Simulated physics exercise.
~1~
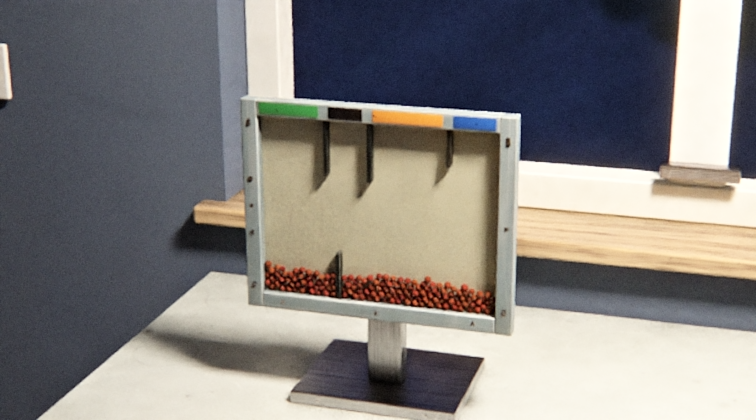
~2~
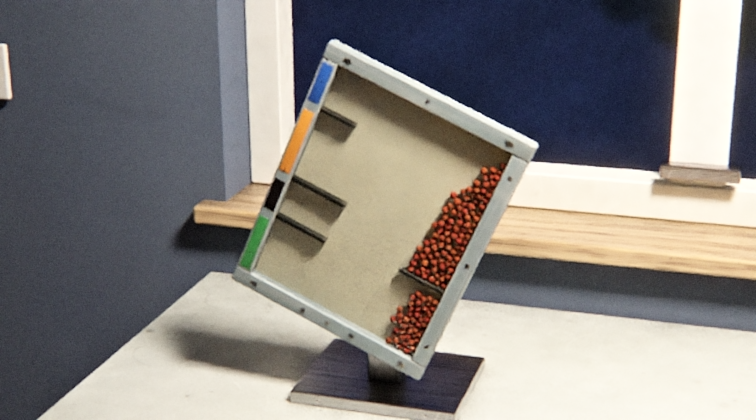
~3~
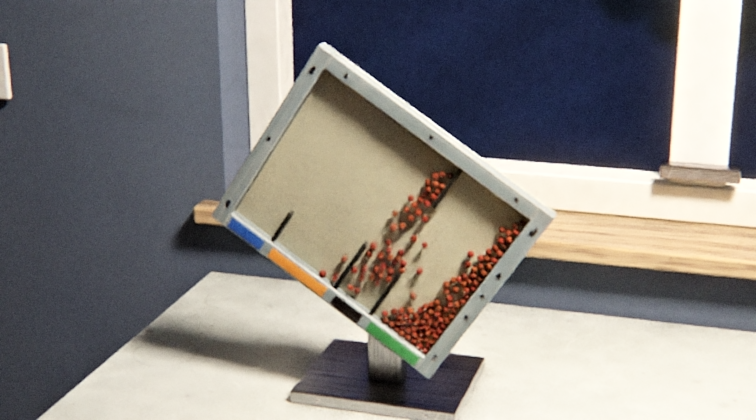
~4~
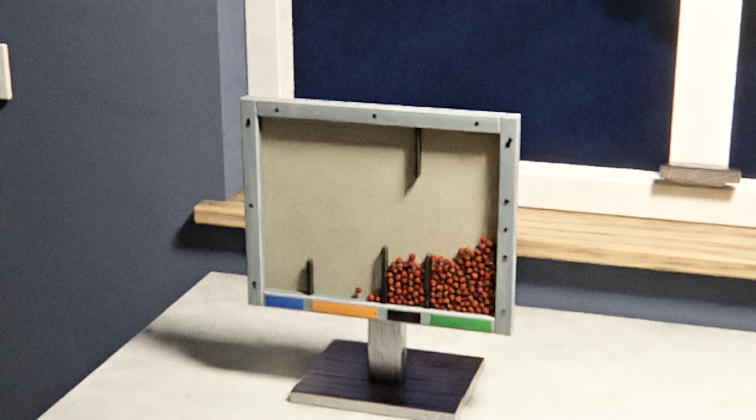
In this clip, a shallow framed case of small reddish beads turns counterclockwise on its stand until it is upside down, its beads sliding and tumbling, and ends with most piled over the black and green sections, few by orange and none by blue.
